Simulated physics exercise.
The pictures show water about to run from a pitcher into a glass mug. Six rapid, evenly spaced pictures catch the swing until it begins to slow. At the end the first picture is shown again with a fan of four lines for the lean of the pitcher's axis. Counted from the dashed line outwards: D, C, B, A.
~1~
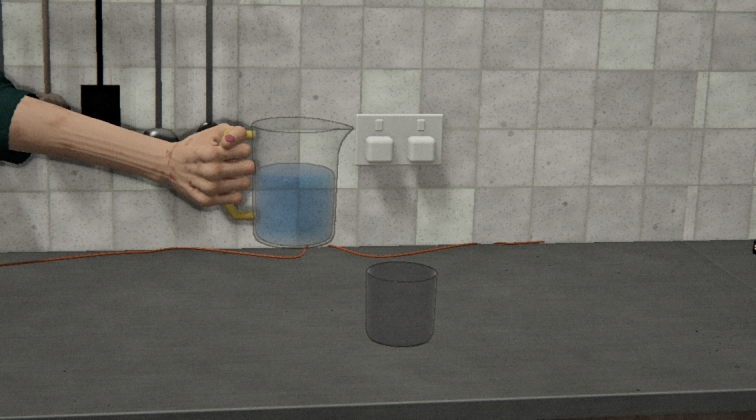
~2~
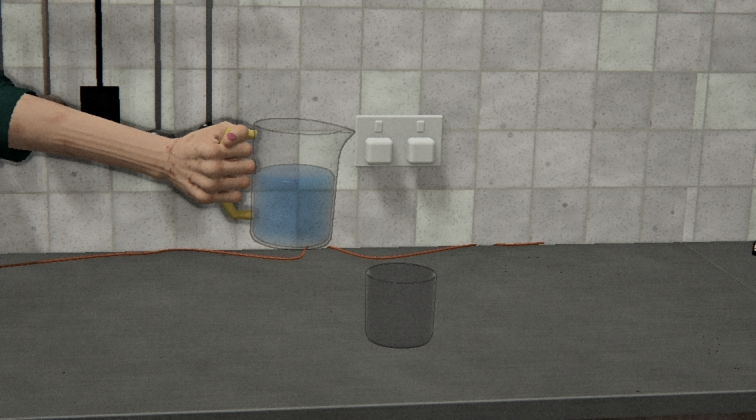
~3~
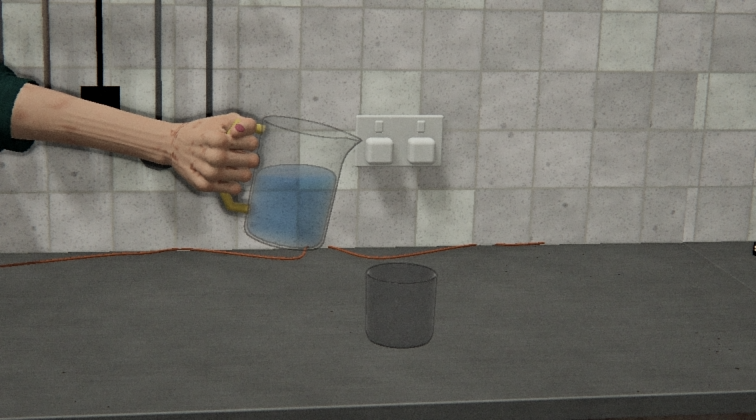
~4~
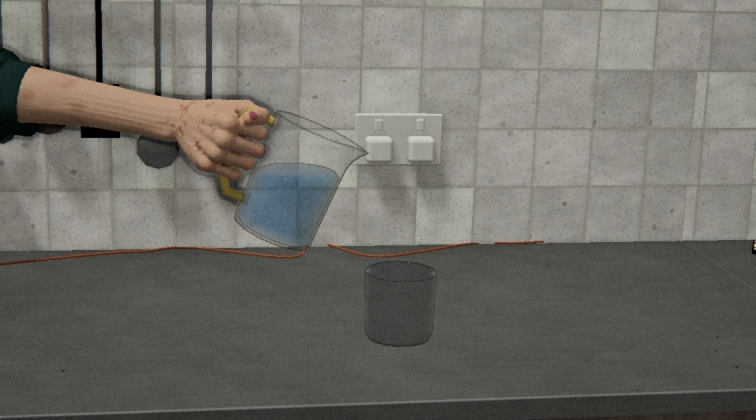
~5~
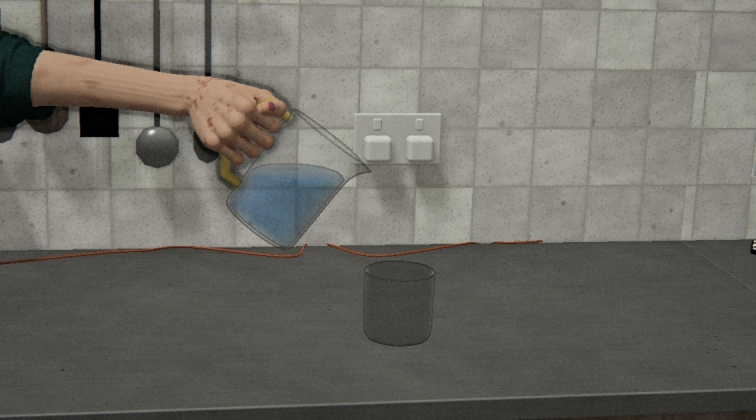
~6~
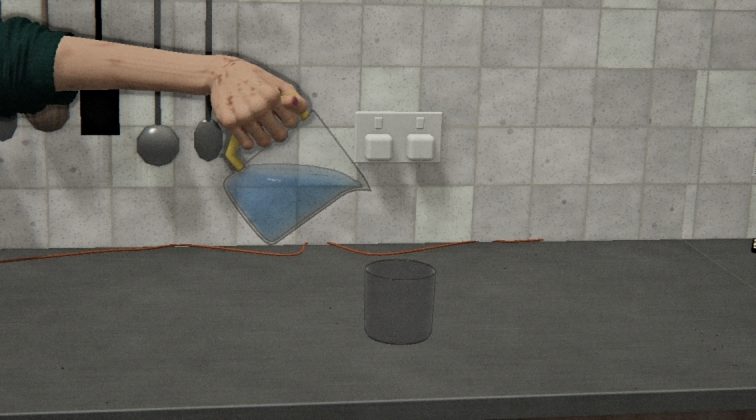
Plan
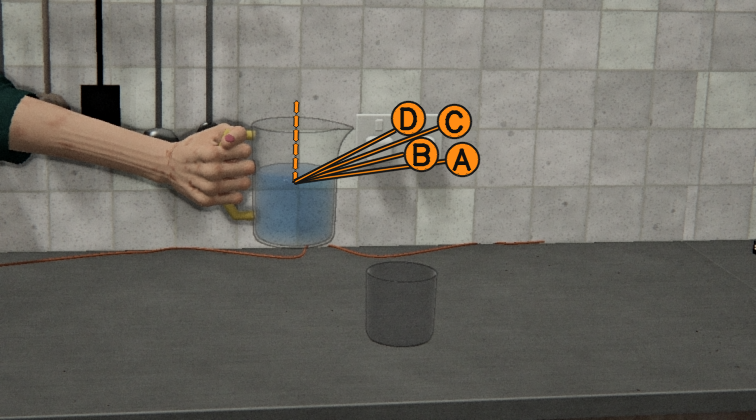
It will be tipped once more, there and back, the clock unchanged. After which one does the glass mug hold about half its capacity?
I would pick line C.
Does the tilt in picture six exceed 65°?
No, it does not.
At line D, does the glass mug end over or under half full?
Under half.
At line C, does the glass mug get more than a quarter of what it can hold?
Yes.
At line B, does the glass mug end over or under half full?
Over.
On the marked copy, A at (446, 161); B at (403, 154); C at (439, 127); D at (394, 130).
Choosing A, the glass mug ends with about 80 % of what it can hold; 7 % of the water is spilt.
Choosing B, the glass mug ends with about 68 % of what it can hold.
Choosing C, the glass mug ends with about 50 % of what it can hold.
Choosing D, the glass mug ends with about 30 % of what it can hold.
